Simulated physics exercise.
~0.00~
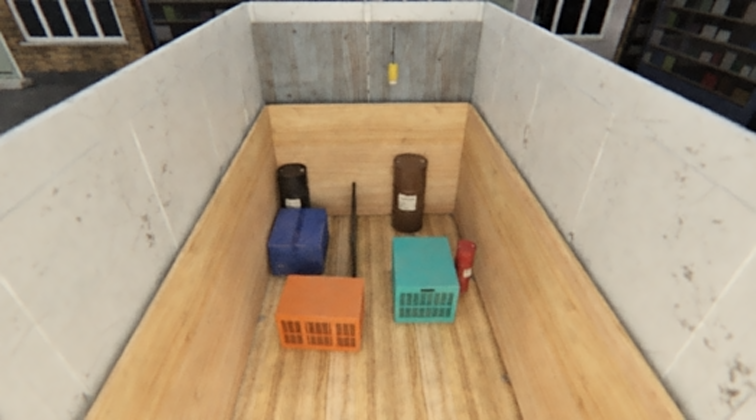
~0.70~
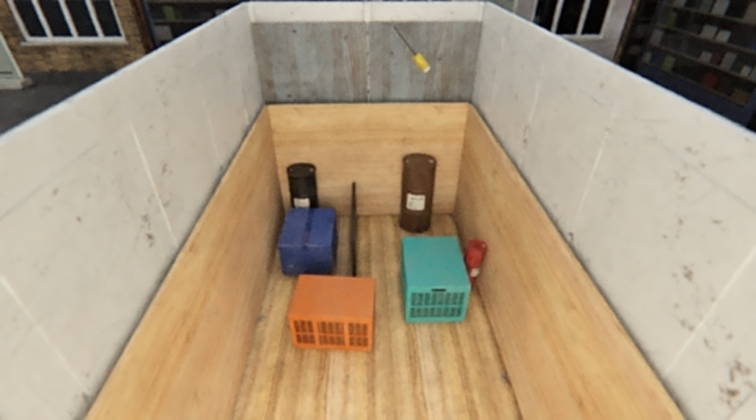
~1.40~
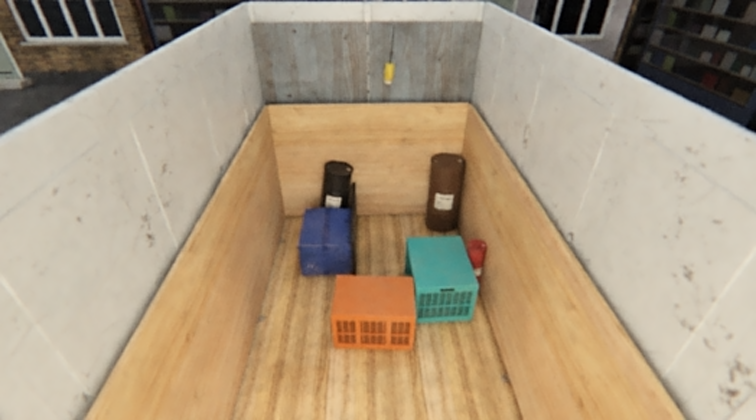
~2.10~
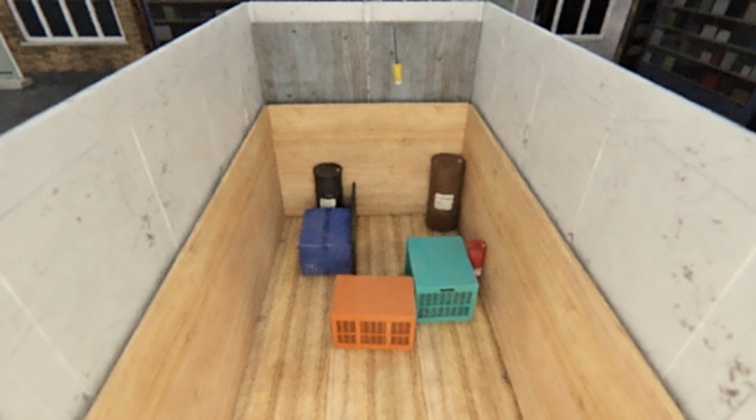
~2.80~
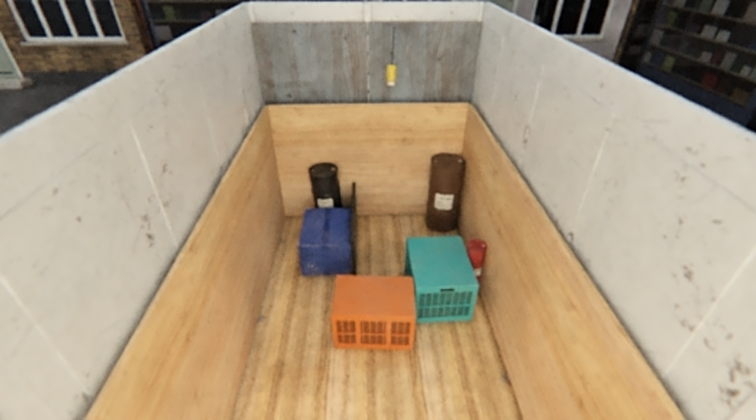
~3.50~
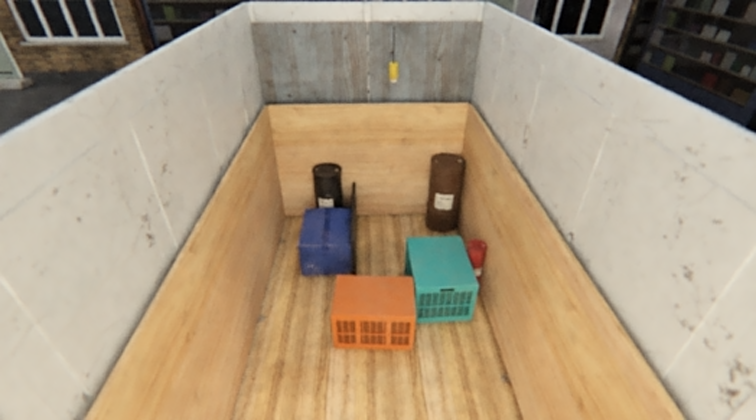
In a van's load bay, crates, drums and a blue box slide right, the black drum tilting then settling upright, all standing.
